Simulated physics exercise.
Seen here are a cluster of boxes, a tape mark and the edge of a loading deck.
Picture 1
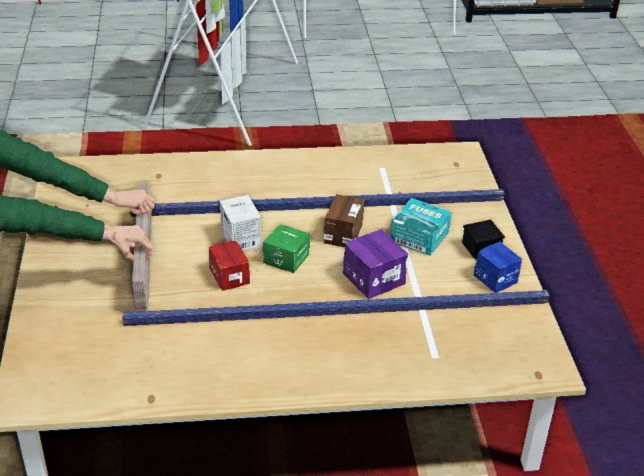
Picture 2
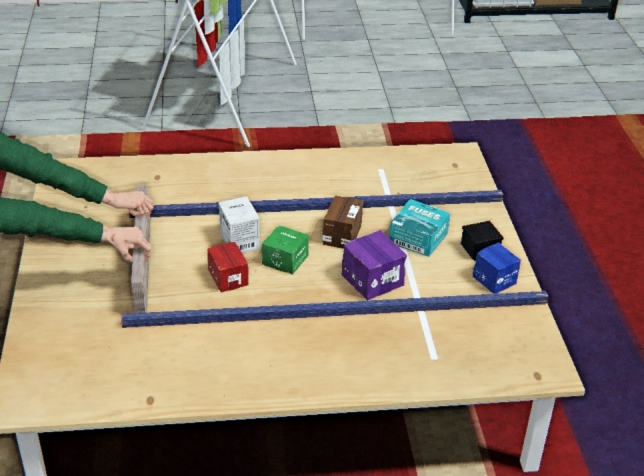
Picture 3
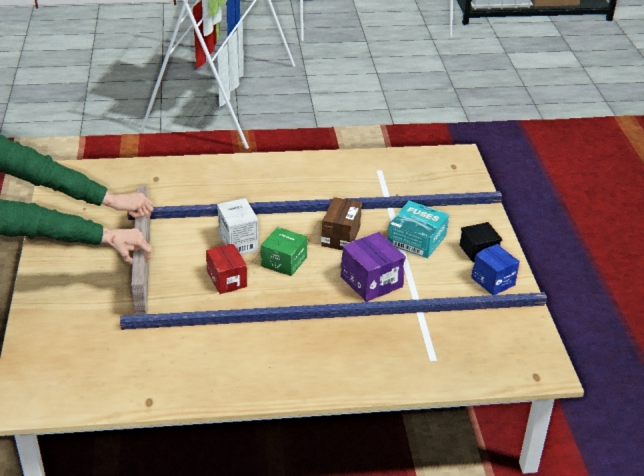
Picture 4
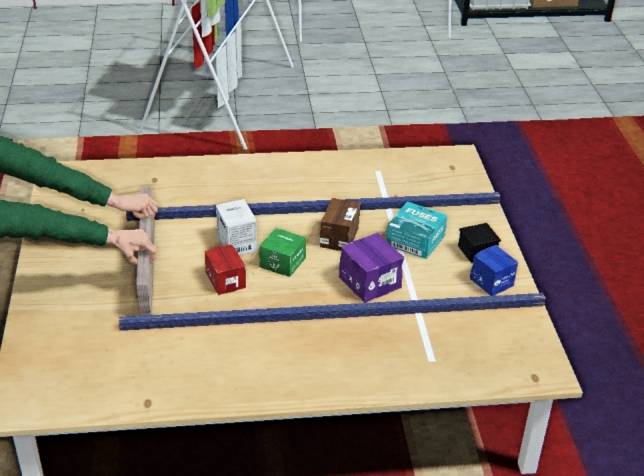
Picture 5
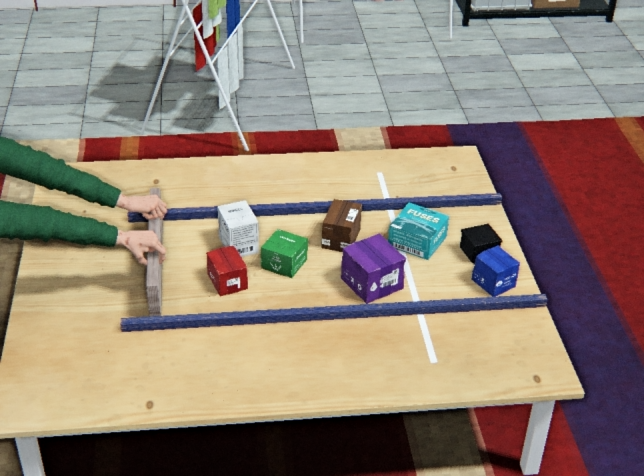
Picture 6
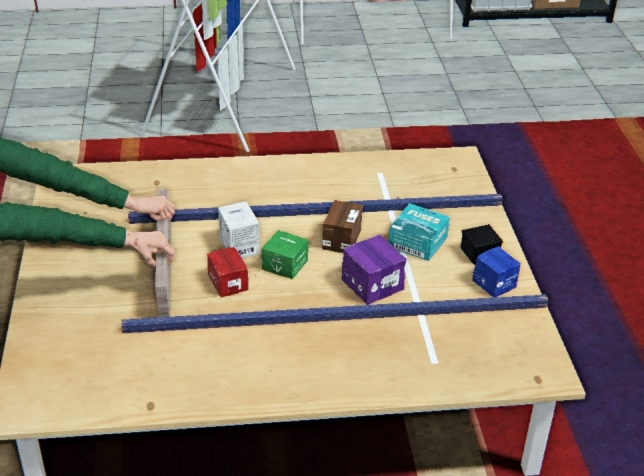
In this clip, two green-sleeved arms hold a plank upright between two blue rails on a wooden table and slide it slightly to the right, while the cluster of colored boxes near a white tape line stays in place.
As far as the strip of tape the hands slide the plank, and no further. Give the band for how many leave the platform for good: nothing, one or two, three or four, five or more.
The ones going over the edge come to none at all, I'd say.
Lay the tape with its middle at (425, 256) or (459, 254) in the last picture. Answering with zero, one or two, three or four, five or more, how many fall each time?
First place: 1 or 2; second place: Three or four.
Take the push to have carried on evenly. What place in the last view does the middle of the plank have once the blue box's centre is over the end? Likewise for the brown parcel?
For the blue box, about (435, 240); for the brown parcel, about (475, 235).
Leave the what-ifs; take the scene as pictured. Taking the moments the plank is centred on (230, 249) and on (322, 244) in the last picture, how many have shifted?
Respectively 2 and 5.
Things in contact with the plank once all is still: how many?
Total: 2.
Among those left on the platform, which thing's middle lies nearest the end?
The black tote.
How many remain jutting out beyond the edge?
1 overhanging.
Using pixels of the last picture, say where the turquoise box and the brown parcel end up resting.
The turquoise box stops around (483, 233); the brown parcel around (441, 218).
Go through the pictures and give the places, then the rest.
In the first frame, blue box (498, 267); black tote (483, 240); turquoise box (421, 227); plank (143, 247); tape (406, 252).
In the second frame, black tote (481, 241); plank (142, 248).
In the third frame, turquoise box (418, 229); white box (238, 227).
In the fourth frame, blue box (494, 270); purple parcel (371, 267).
In the fifth frame, black tote (480, 244); green box (284, 253).
In the sixth frame, blue box (496, 272); black tote (481, 245); turquoise box (419, 232); plank (164, 252); tape (404, 257).
Early on, none off yet; blue box at rest near (496, 272); black tote at rest near (481, 245); turquoise box at rest near (419, 232).
Finally, the number that fall off is zero.
